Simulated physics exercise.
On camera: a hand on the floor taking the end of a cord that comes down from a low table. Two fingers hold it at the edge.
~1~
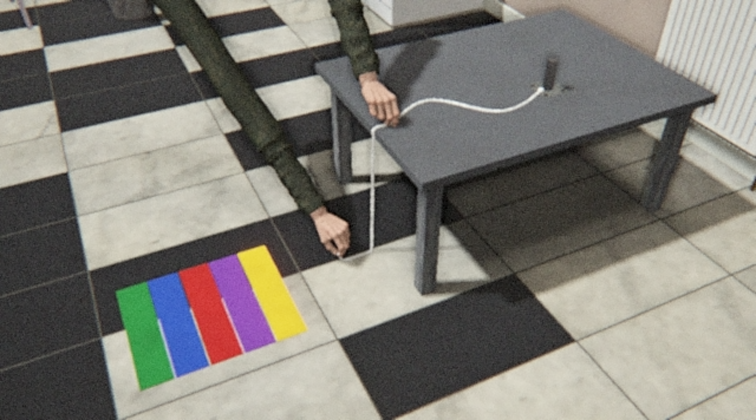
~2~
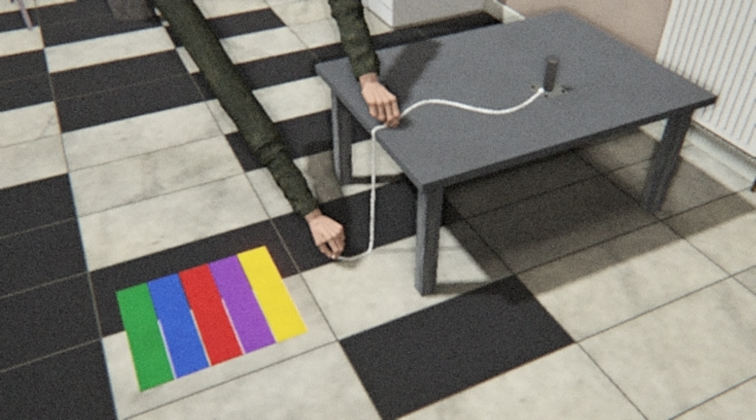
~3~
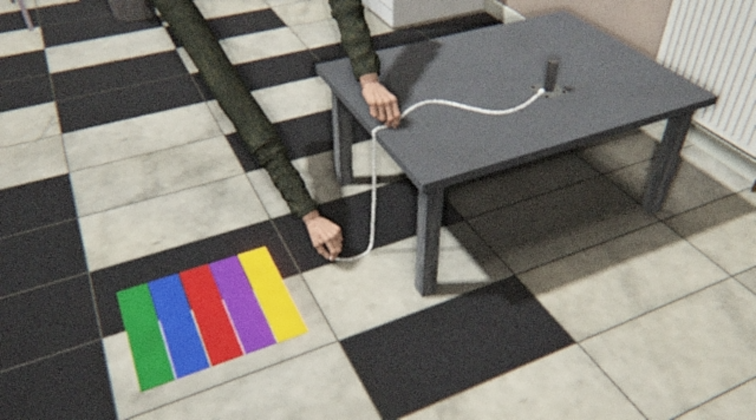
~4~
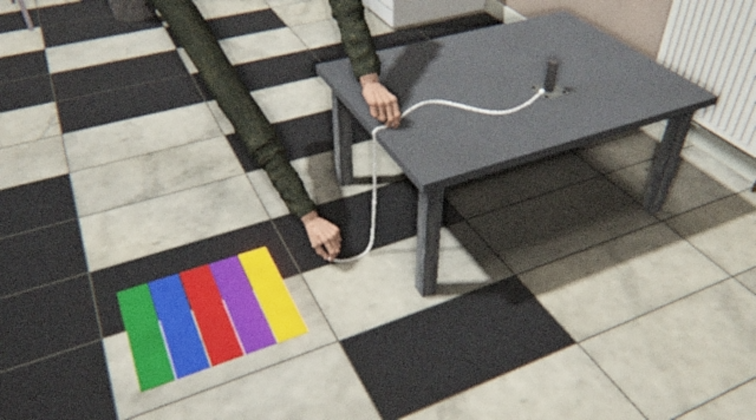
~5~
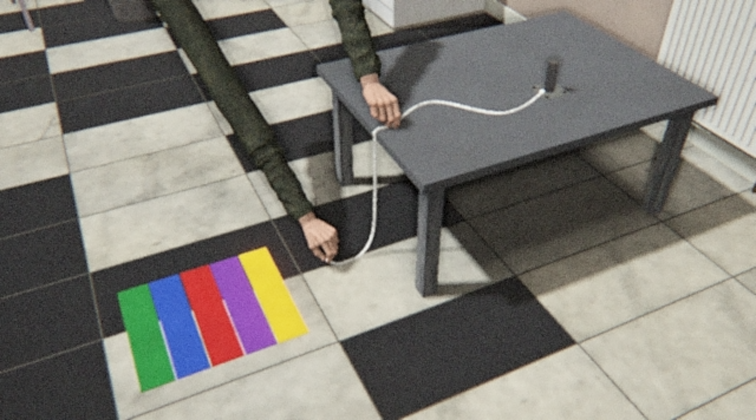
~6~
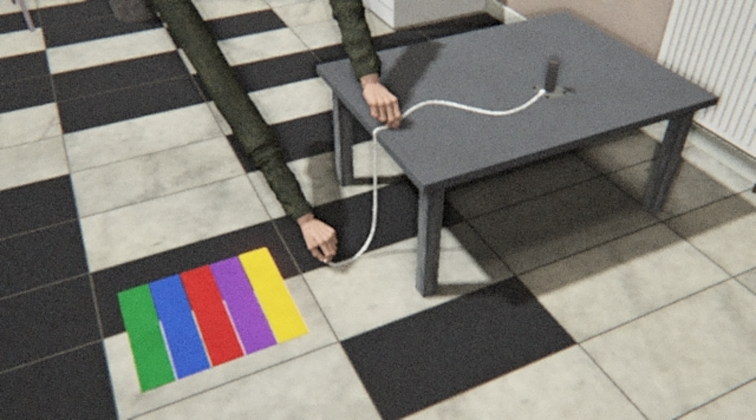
The footage shows one hand resting at the edge of a gray table while another, low by the floor, holds the end of a white cord and shifts it slightly left, near a multicolored striped patch on the checkered tiles.
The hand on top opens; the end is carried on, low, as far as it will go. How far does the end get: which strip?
The end stops over the red strip.
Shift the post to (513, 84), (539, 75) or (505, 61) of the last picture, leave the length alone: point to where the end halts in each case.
Near (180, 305), (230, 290) and (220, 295).
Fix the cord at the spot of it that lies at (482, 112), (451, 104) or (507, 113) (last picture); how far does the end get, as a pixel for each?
In that order: (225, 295), (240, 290) and (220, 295).
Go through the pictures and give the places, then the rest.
End (338, 254); yellow (285, 319); purple (253, 330); red (221, 341); blue (187, 353); green (152, 365), in the first picture.
End (333, 256); cord through (526, 104) (471, 108) (413, 107) (374, 140) (373, 193) (372, 243), in the second picture.
End (331, 258), in the third picture.
End (329, 258); cord through (527, 104) (472, 109) (414, 108) (375, 140) (374, 193) (371, 244), in the fourth picture.
End (326, 260), in the fifth picture.
End (325, 260); cord through (528, 105) (472, 109) (415, 108) (375, 141) (375, 194) (367, 245), in the sixth picture.
Early on, end near (260, 282); over yellow.
Midway, end near (229, 291); over purple.
At the end of the slack, end near (211, 298); over red. It gets as far as the red strip.
